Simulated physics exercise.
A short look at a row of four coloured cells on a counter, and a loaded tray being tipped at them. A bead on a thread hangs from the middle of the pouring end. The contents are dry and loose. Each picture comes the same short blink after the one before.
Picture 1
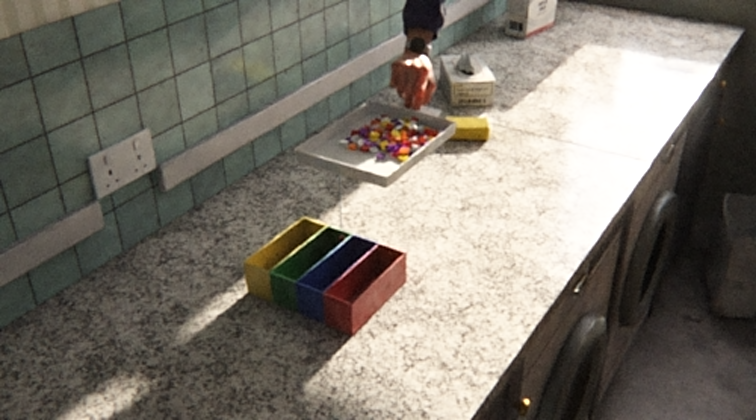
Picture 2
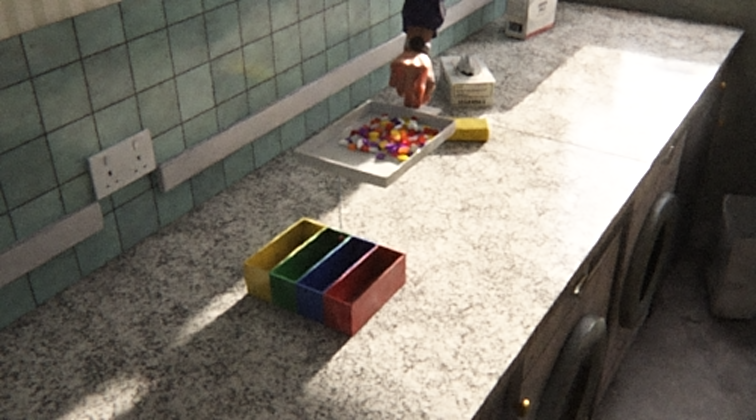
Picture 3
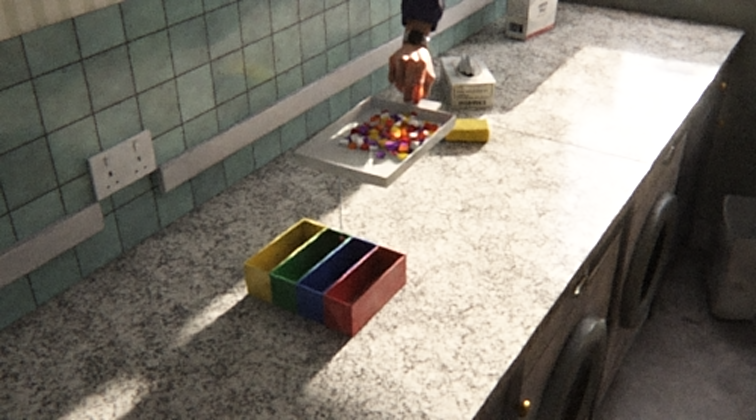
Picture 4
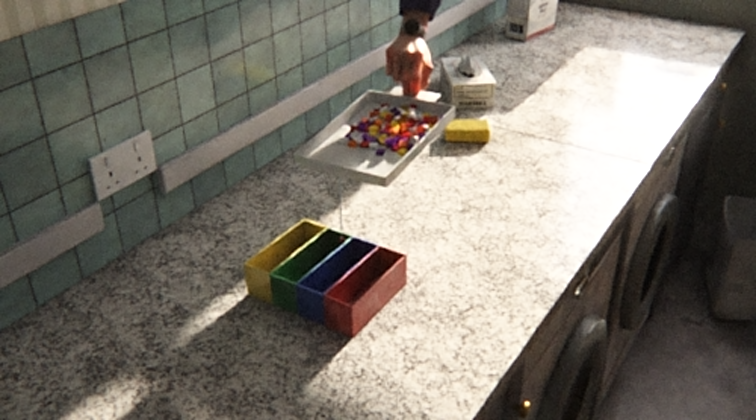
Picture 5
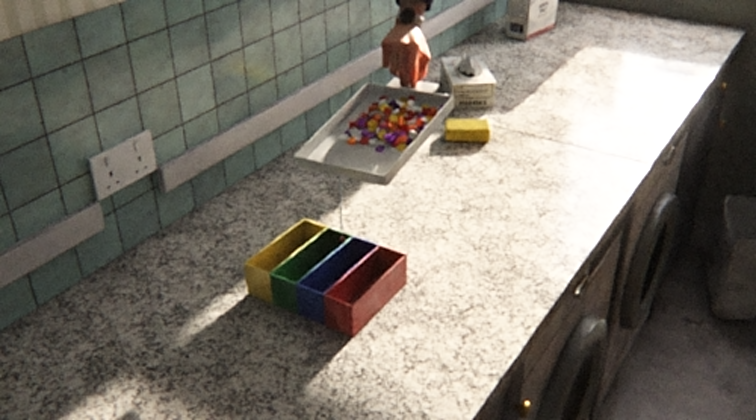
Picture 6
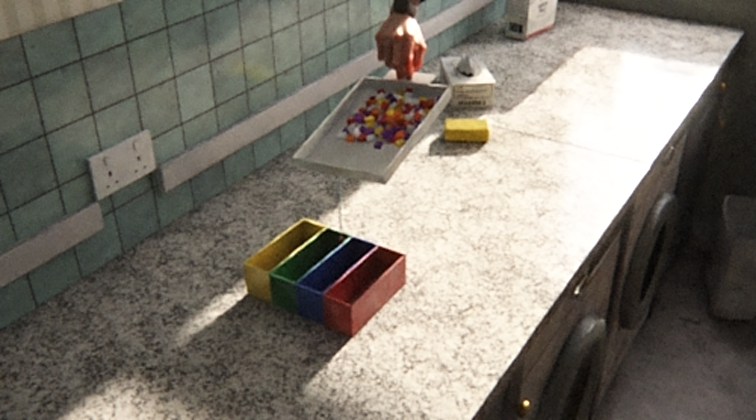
A pale tray of colourful loose pieces was slowly raised at its far end by a hand, tilting toward its lower left corner, while the yellow, green, blue and red cells stayed still.
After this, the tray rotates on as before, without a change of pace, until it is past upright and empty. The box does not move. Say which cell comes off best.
It favours the yellow compartment.
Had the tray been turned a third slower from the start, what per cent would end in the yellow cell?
Close to 60 per cent.
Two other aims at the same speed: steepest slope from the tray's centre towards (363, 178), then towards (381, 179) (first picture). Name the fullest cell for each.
The first try: Red. The second: The red cell.
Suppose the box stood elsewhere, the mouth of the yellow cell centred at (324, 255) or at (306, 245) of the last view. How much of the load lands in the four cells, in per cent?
Near 20 % and 70 %.
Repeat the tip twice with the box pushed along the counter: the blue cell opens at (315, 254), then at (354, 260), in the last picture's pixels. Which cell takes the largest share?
At the first place the cell in green, at the second the yellow cell.
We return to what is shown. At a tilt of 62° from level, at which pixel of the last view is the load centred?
At about (321, 156).
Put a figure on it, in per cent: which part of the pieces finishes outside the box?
It comes to 0 per cent or so.
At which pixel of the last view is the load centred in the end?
Around (293, 274).
Just after the last frame, tray tipped steeply; almost all on the tray; about a tenth falling or outside the box.
A moment on, tray tipped past a quarter turn; roughly two thirds on the tray; roughly a quarter in the yellow cell; about a tenth in the green cell; just a few in the blue cell; just a few falling or outside the box.
Further on, tray tipped past a quarter turn; roughly half in the yellow cell; roughly a third in the green cell; about a tenth in the blue cell.
When it is over, tray tipped past a quarter turn; roughly half in the yellow cell; roughly a third in the green cell; about a tenth in the blue cell; not one in the red cell.
